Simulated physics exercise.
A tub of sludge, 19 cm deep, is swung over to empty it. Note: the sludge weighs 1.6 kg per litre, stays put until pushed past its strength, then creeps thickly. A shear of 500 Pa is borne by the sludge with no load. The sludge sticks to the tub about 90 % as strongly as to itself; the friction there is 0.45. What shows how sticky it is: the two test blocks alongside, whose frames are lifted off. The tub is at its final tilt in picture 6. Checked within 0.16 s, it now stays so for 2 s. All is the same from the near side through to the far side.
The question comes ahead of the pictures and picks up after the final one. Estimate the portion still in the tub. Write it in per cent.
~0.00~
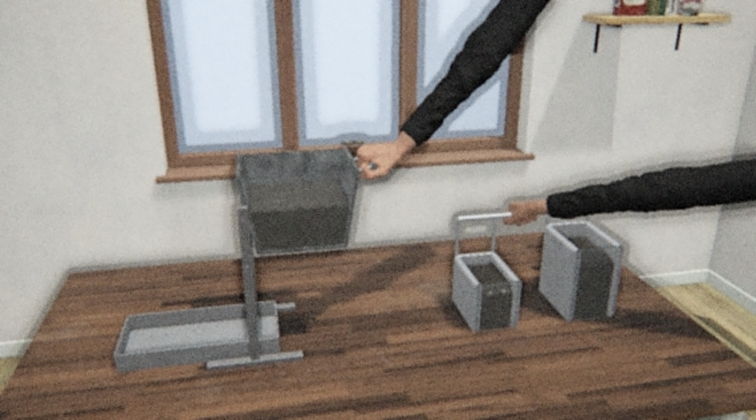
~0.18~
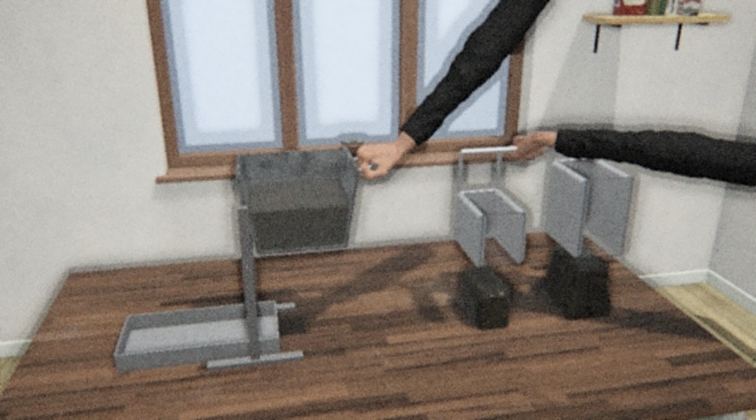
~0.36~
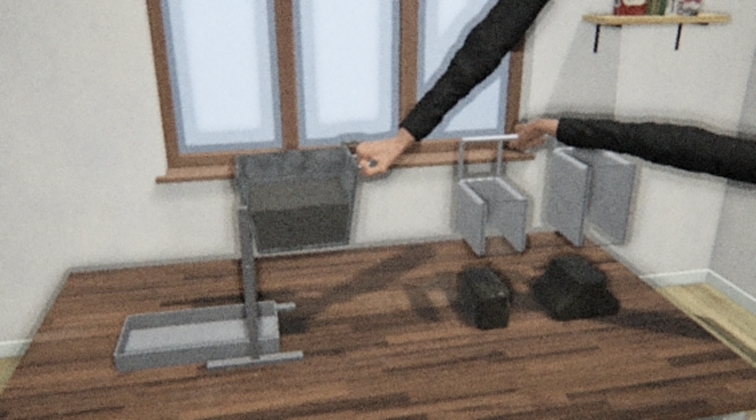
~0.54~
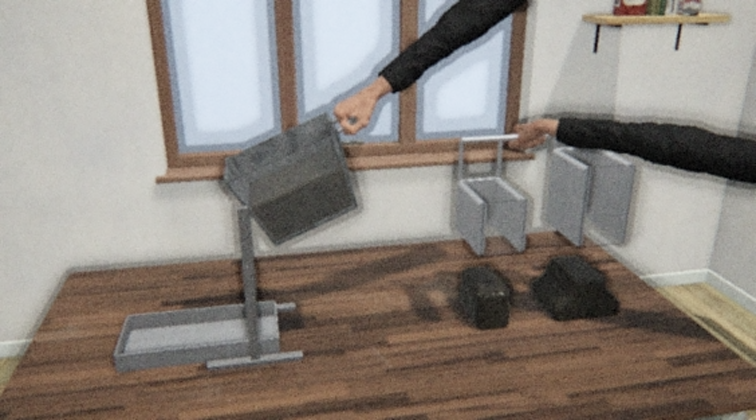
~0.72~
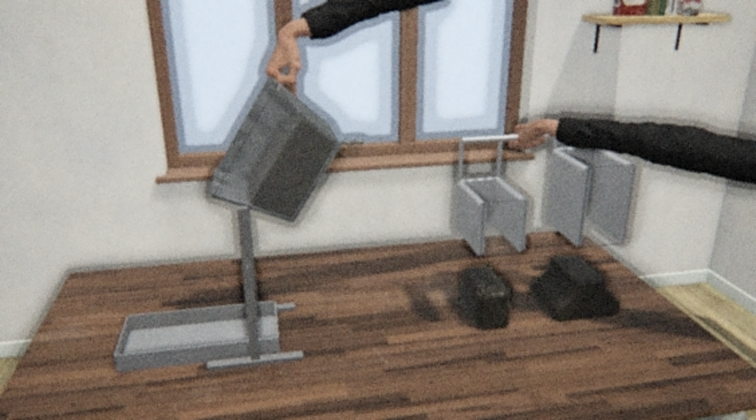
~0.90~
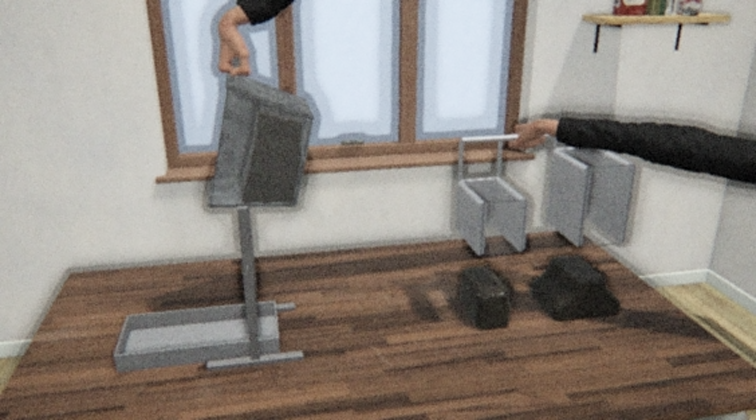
Roughly 96 per cent remains.
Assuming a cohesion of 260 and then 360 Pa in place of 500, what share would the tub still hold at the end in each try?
First try roughly 60 per cent, second try roughly 70 per cent.
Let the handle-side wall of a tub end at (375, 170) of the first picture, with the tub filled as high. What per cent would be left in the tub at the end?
Roughly 65 %.
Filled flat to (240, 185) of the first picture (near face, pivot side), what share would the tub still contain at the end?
I'd put it close to 50 in a hundred.
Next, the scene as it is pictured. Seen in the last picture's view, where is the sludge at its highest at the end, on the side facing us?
At about (232, 151).
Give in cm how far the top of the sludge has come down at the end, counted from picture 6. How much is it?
8 cm.
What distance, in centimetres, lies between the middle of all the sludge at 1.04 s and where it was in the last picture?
4 cm.
By 1.04 s, the tub is at 77 degrees and holds 100 %.
By 1.21 s, the tub is at 77 degrees and holds 97 %.
By 1.38 s, the tub is at 77 degrees and holds 96 %.
By 1.55 s, the tub is at 77 degrees and holds 96 %.
By 2.90 s, at the end, the tub is at 77 degrees and holds 96 %.
